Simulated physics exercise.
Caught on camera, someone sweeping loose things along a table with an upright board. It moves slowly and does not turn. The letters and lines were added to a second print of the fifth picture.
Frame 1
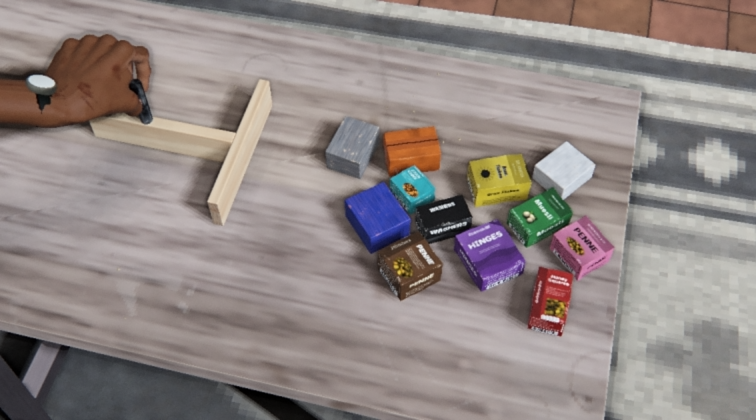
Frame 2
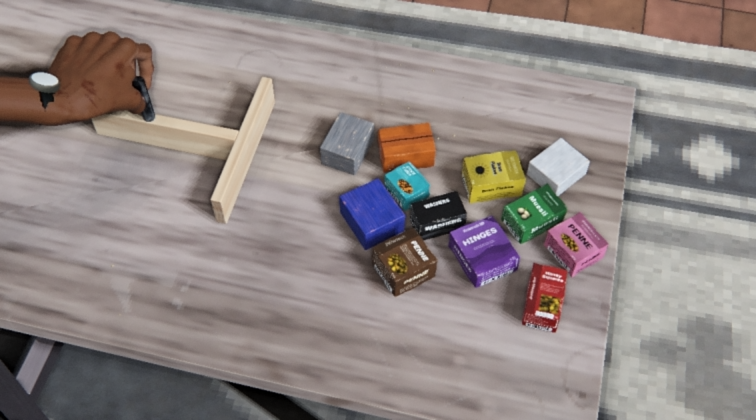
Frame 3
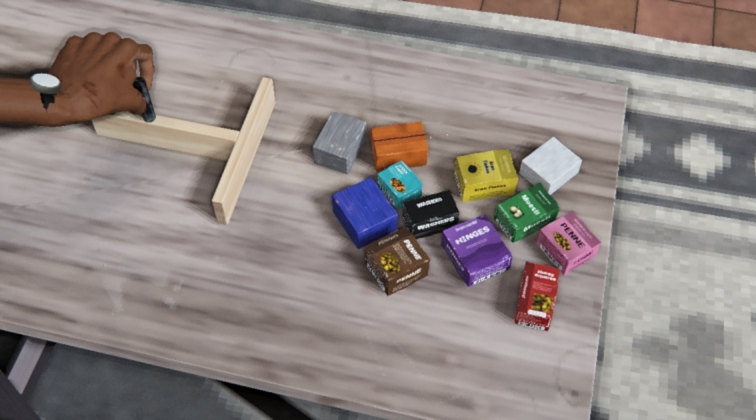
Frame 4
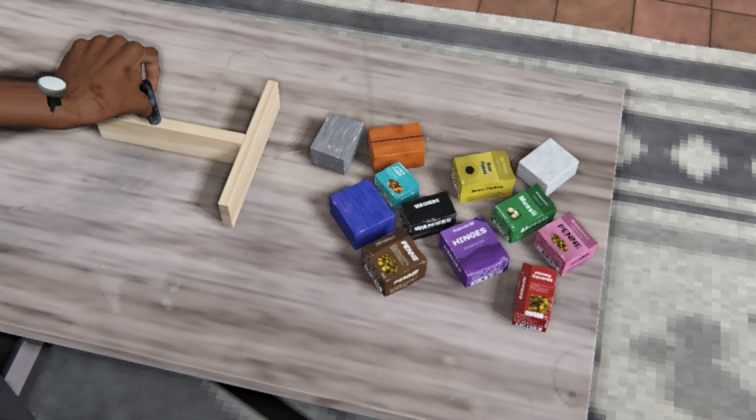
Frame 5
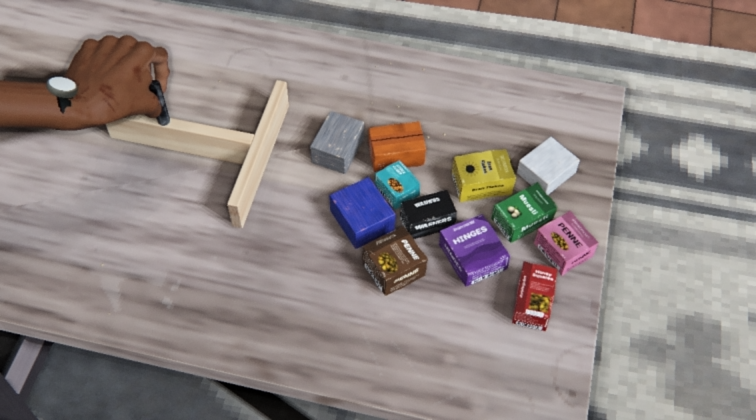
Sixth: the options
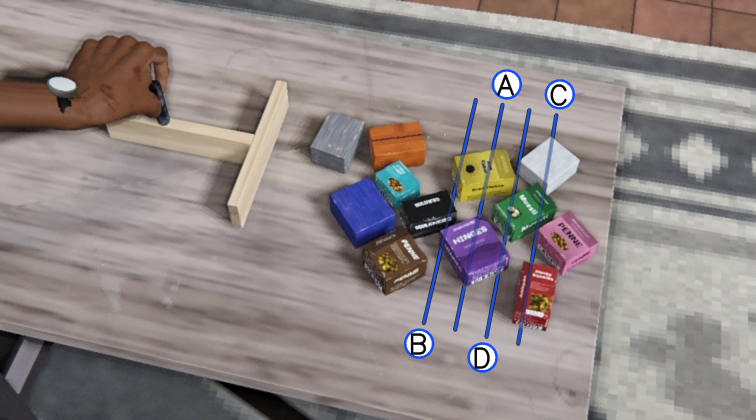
A hand held a wooden T-shaped board by its handle and slid it slowly a short way to the right across a table, while the colorful boxes and blocks beside it sat untouched.
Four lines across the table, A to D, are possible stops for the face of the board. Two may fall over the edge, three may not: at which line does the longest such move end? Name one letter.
As far as mark A.
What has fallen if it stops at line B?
The white block goes over.
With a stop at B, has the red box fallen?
By then, no.
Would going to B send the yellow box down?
No.
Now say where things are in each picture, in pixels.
Turquoise packet (413, 189); grey block (353, 147); blue block (377, 218), in the first frame.
Board (242, 136); pink packet (576, 245), in the second frame.
Board (244, 137); white block (550, 167), in the third frame.
Board (249, 140); red box (535, 297), in the fourth frame.
Board (258, 140); purple box (474, 250); black box (428, 215); yellow box (483, 175), in the fifth frame.
On the marked copy, A at (481, 208); B at (452, 202); C at (539, 220); D at (510, 214).
With A. Early on, board (337, 156); orange box (417, 151); grey block (370, 148).
Further on, board (418, 172); white block (603, 164); pink packet (570, 249).
At the end, board (479, 184); white block over the edge; yellow box (614, 190); one fallen.
As for the rest, B is within the limit but short; C drops six; D drops five.
